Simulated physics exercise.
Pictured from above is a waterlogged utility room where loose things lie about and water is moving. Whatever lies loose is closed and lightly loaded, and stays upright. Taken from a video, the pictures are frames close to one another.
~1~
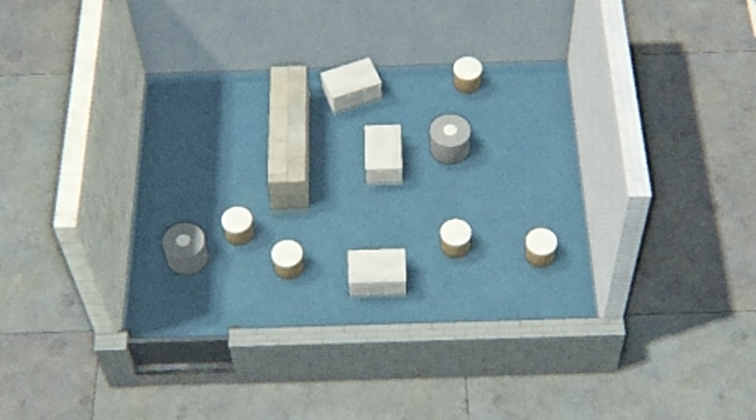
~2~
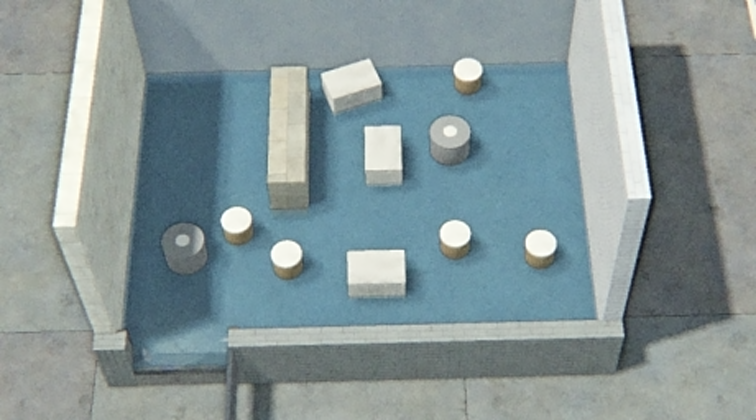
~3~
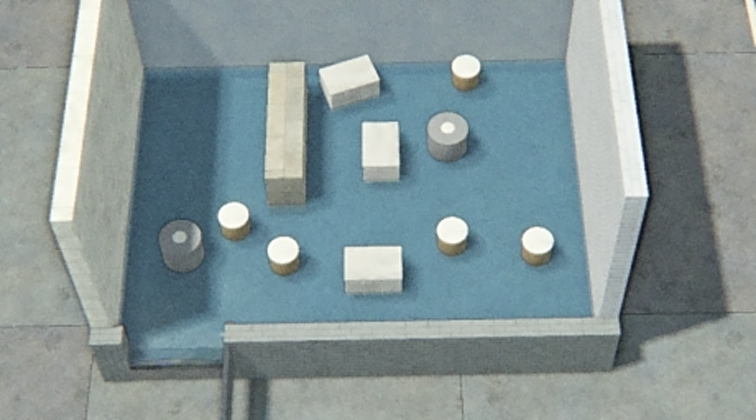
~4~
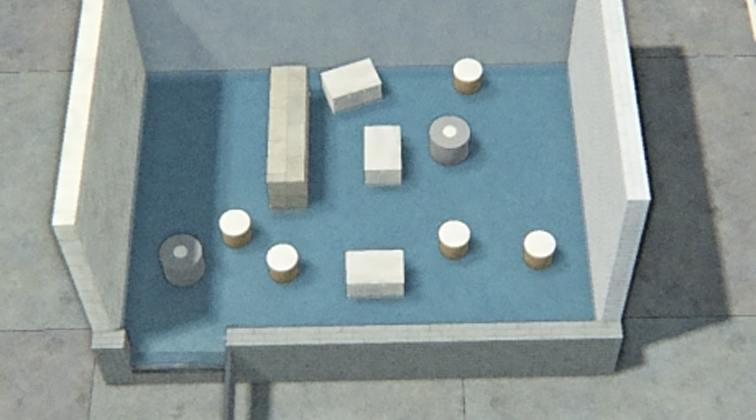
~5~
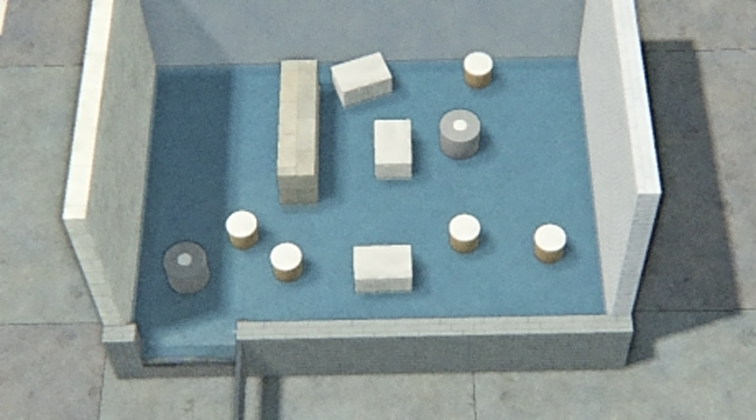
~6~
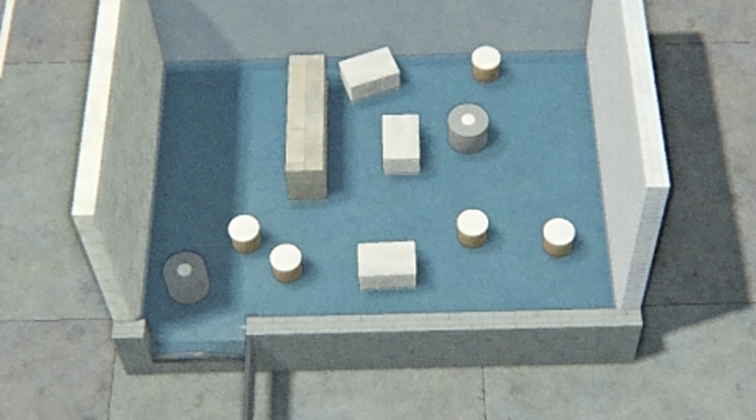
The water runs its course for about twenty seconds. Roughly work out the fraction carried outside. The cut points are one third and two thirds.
It falls between one third and two thirds.
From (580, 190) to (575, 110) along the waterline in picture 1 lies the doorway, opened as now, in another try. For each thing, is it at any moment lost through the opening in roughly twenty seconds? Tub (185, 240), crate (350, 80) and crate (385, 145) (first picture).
My answer, each in turn: Not lost, lost, lost.
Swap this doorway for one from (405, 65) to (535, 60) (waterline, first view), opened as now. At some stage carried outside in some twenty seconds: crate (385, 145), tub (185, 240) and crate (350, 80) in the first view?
Taken in that order, the answers are swept away, not lost, swept away.
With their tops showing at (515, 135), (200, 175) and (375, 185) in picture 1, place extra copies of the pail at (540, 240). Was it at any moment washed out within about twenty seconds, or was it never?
First doesn't escape, second escapes, third escapes.
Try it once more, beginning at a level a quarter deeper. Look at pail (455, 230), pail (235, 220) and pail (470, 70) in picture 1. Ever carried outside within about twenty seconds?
The first exits, the next exits, the last remains in the room.
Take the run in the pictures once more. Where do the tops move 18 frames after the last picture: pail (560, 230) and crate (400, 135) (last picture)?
Approximately (525, 249), then (348, 209).
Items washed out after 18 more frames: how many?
The answer here is 4.
A moment on, 1 of 10 are out; 9 afloat.
Next, 4 of 10 are out; 6 afloat.
Later, 5 of 10 are out; 5 afloat.
In the end, 6 of 10 are out; 4 afloat.
